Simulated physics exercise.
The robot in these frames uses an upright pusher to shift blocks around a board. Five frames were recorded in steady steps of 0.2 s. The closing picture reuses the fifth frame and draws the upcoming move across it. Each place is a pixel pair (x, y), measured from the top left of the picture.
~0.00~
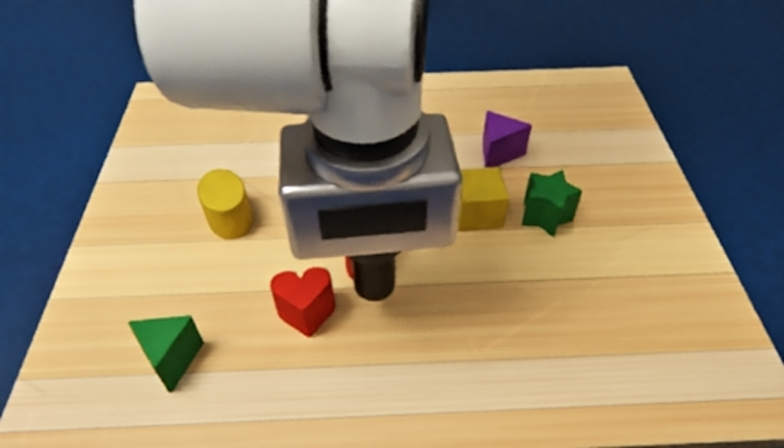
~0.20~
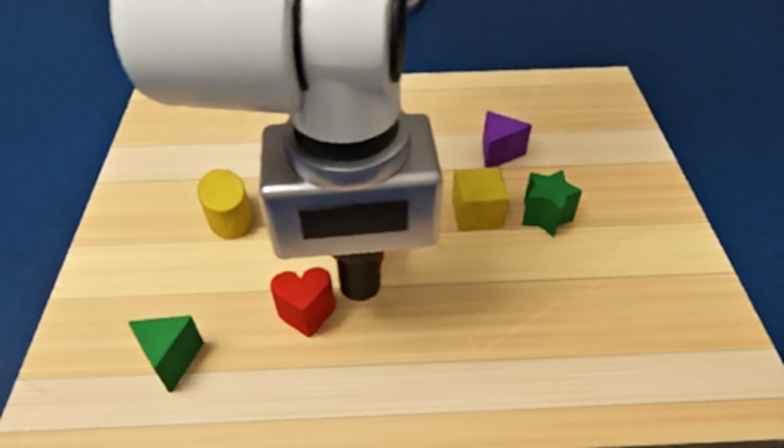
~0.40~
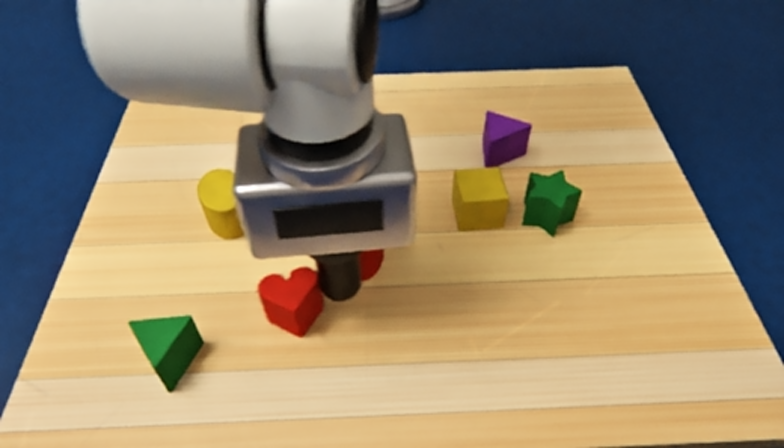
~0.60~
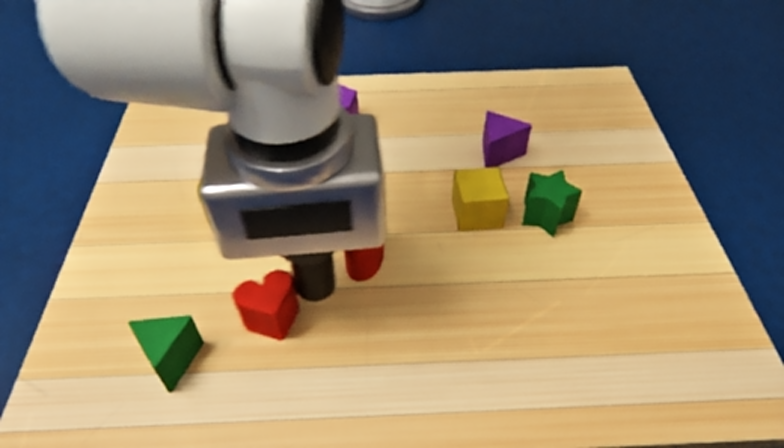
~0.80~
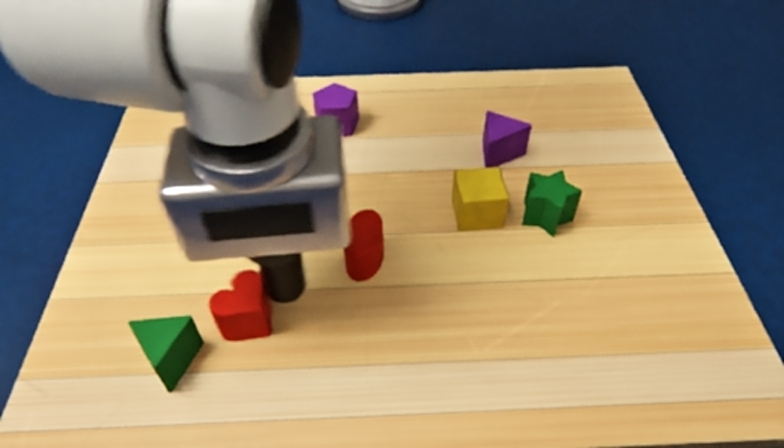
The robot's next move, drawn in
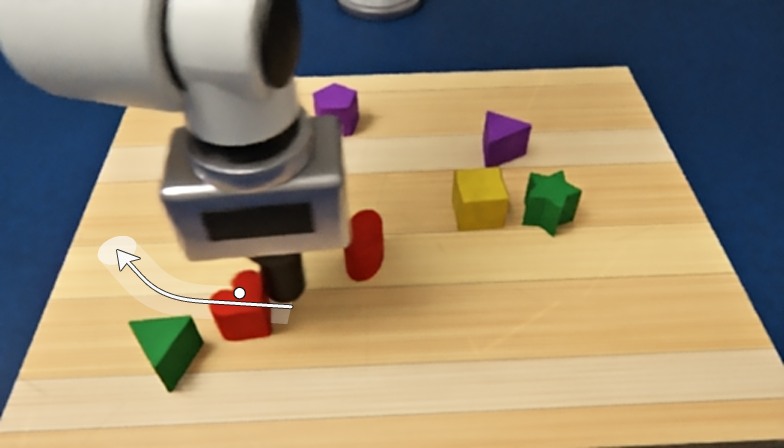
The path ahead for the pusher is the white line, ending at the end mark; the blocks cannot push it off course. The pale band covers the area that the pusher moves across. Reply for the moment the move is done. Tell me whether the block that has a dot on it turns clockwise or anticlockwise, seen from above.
It spins anti-clockwise.
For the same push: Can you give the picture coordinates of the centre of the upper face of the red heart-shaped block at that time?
It will end up at (167, 310).
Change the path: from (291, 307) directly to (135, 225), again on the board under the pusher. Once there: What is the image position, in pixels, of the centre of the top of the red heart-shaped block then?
(215, 287)
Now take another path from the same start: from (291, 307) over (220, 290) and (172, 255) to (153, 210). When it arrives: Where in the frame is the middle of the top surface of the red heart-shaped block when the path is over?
It should be at (191, 298) by then.
The drawn path runs from (291, 307) via (219, 302) and (154, 288), ending at (117, 250); the dot is on the red heart-shaped block.
What follows on the original path. One third of the way, pusher at (211, 283); green three-sided block at (138, 349), turned 20° clockwise; red heart-shaped block at (178, 307), turned 65° anticlockwise.
Two thirds of the way, pusher at (144, 268); green three-sided block at (140, 350), turned 25° clockwise; red heart-shaped block at (167, 310), turned 85° anticlockwise.
At the end, pusher at (106, 230); green three-sided block at (140, 350), turned 25° clockwise; red heart-shaped block at (167, 310), turned 85° anticlockwise; red oval not moved.
